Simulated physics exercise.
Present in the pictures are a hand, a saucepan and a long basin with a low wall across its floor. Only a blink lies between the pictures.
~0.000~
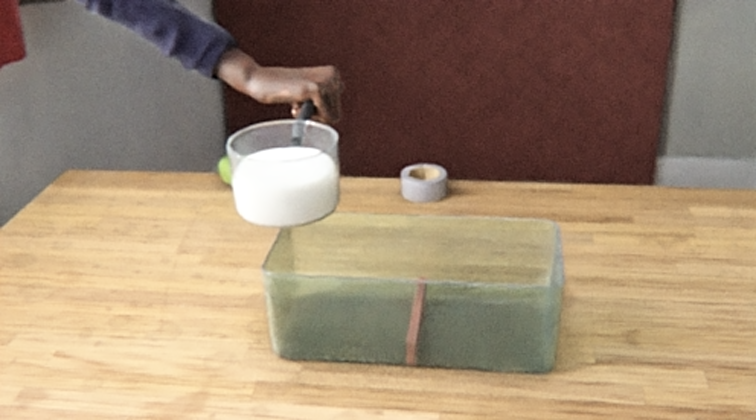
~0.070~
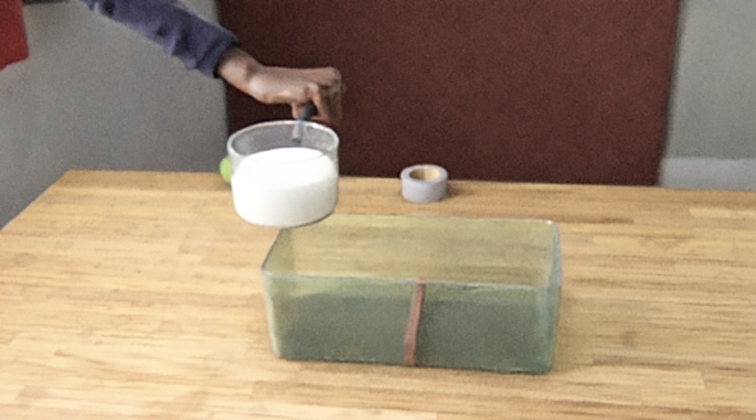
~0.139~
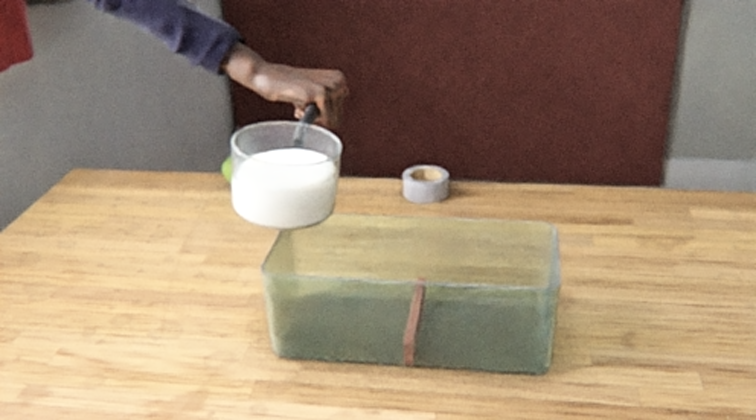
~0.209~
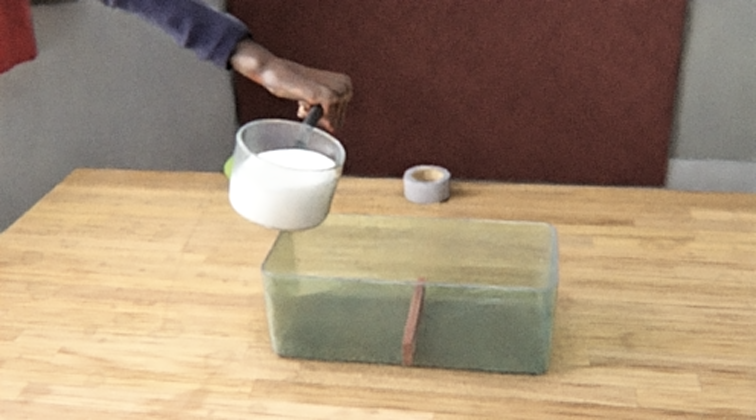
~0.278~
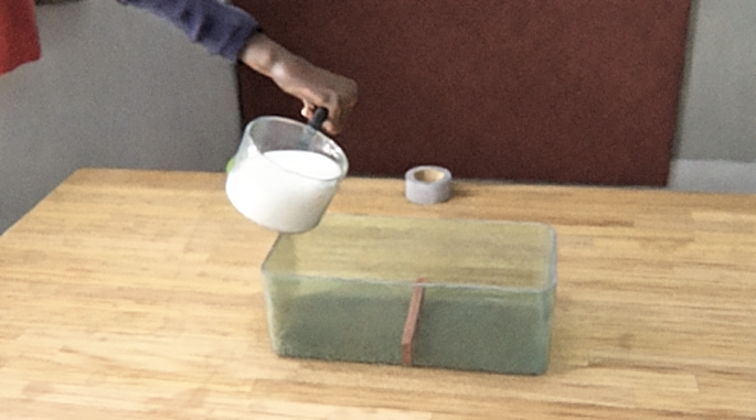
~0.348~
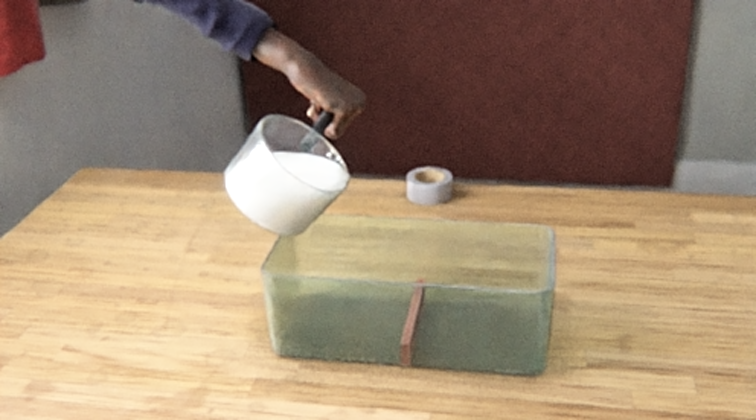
A hand holding a clear saucepan of white liquid above the left end of a greenish transparent basin shifts slightly right and gradually tilts the pan toward the right, while the basin with its reddish-brown divider stays still.
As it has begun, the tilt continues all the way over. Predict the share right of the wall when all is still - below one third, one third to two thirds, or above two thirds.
The share right of the wall will be small, below one third.
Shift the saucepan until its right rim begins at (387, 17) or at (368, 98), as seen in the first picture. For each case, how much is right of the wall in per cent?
About 85 % the first time, about 70 % the second.
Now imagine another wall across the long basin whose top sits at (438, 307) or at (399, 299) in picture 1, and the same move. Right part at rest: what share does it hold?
About 10 % for the first and about 15 % for the second.
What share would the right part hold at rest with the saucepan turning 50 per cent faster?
Share on the right: Some 10 percent.
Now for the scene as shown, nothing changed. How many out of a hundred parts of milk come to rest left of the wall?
Roughly 90 %.
A moment on, the saucepan is tipped on its side and 44 per cent is still to pour, 31 is left of the wall and 0 right of it.
Next, the saucepan is tipped right over and 12 per cent is still to pour, 80 is left of the wall and 2 right of it.
Then the saucepan is tipped right over and 2 per cent is still to pour, 89 is left of the wall and 8 right of it.
Later the saucepan is tipped right over and 0 per cent is still to pour, 91 is left of the wall and 9 right of it.
In the end 91 per cent lies left of the wall, 9 right of it and 1 outside.
